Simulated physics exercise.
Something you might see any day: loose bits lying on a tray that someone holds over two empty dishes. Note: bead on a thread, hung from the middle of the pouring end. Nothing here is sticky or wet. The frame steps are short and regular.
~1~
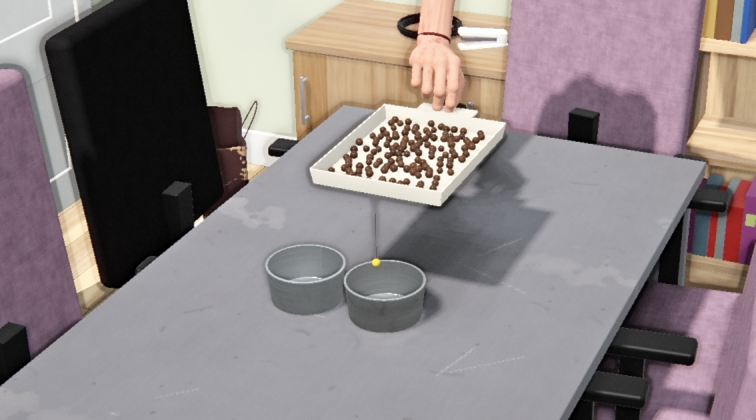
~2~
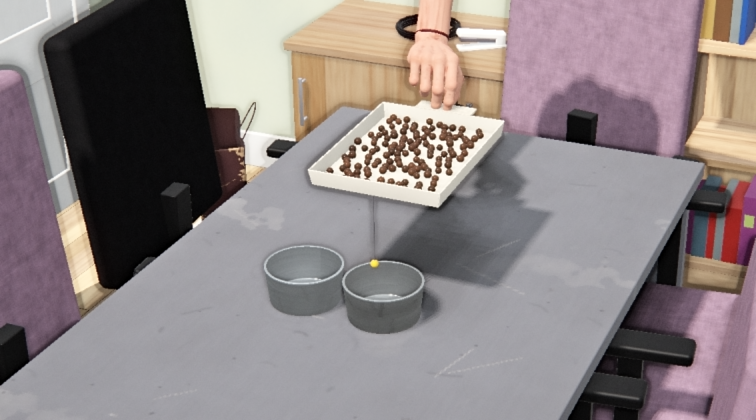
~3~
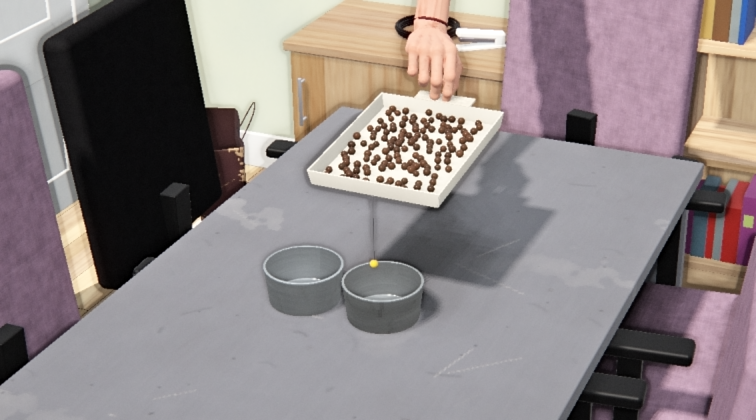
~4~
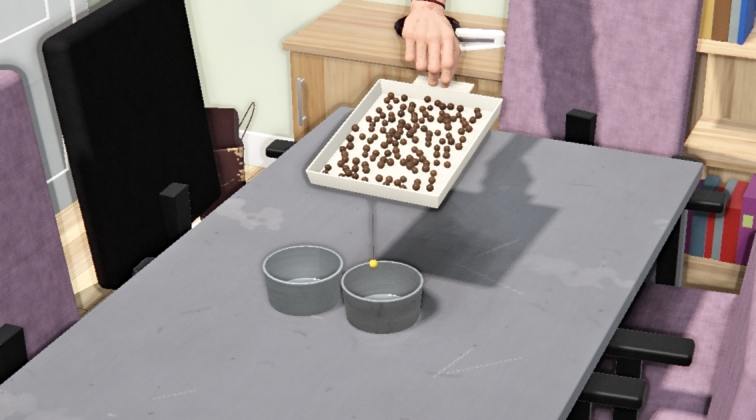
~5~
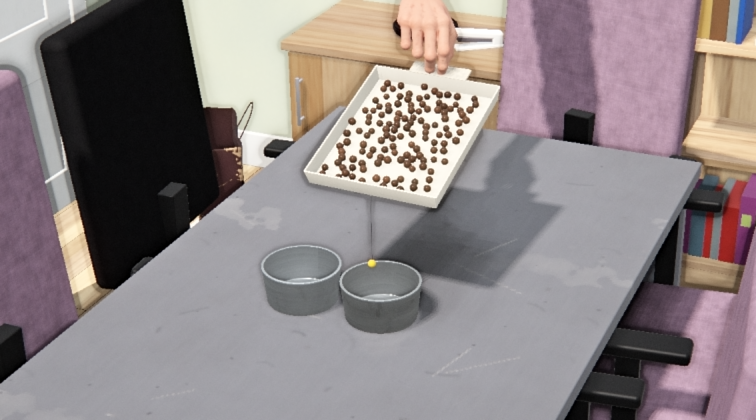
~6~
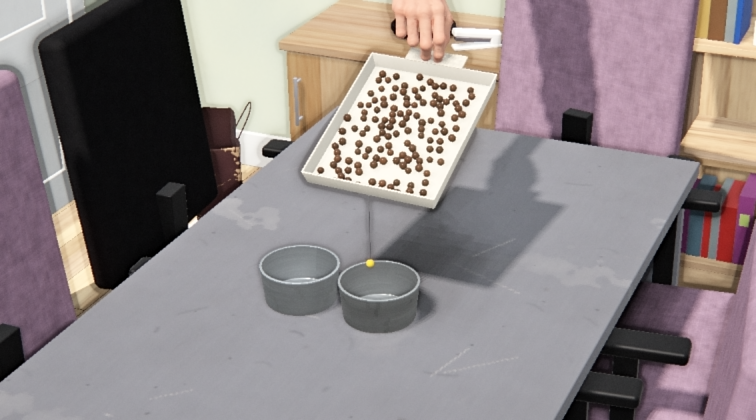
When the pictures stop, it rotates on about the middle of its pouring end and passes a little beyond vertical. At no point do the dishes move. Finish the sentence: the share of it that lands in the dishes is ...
... below one half.
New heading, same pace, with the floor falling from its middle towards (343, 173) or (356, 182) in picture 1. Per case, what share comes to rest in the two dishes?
First case: 90 %; second case: 80 %.
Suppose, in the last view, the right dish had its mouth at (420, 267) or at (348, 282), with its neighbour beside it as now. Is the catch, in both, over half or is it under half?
Held in all, by try: A smaller portion, then a smaller portion.
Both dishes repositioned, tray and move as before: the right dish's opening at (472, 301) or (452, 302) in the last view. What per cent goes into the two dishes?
You'd get 30 in a hundred the first time and 50 in a hundred the second.
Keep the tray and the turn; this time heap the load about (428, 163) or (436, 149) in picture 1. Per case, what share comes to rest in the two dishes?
20 and 30 per cent.
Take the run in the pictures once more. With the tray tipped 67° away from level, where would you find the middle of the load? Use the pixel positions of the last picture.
The load is centred about (382, 185).
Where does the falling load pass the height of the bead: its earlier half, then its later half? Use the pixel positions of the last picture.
The opening part goes through (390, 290); what follows goes through (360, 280).
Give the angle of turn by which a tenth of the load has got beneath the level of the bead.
It is at around 75 degrees by then.
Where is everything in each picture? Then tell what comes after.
In the first picture, corners of the pouring end at (314, 168) and (440, 191), level; middle of the load at (413, 149), chocolate balls; left dish at (288, 295); right dish at (369, 312); bead on its thread at (376, 263).
In the second picture, corners of the pouring end at (312, 169) and (438, 192), level; middle of the load at (412, 148).
In the third picture, corners of the pouring end at (311, 169) and (437, 193), tipped barely, level across its low end; middle of the load at (411, 142).
In the fourth picture, corners of the pouring end at (310, 170) and (436, 194), tipped a little, level across its low end; middle of the load at (410, 135).
In the fifth picture, corners of the pouring end at (308, 170) and (434, 195), tipped clearly, level across its low end; middle of the load at (407, 128).
In the sixth picture, corners of the pouring end at (305, 170) and (432, 197), tipped clearly, level across its low end; middle of the load at (402, 124), all on the move; left dish at (282, 296); right dish at (363, 313).
Soon, tray tipped steeply; most on the tray; a stray few outside both; a small part in the air.
A while on, tray tipped past a quarter turn; about a quarter on the tray; a small part in the right dish; about a third outside both; about a third in the air.
Towards the end, tray tipped past a quarter turn; about a quarter in the right dish; most outside both.
Finally, tray tipped past a quarter turn; about a quarter in the right dish; none in the left dish; most outside both.
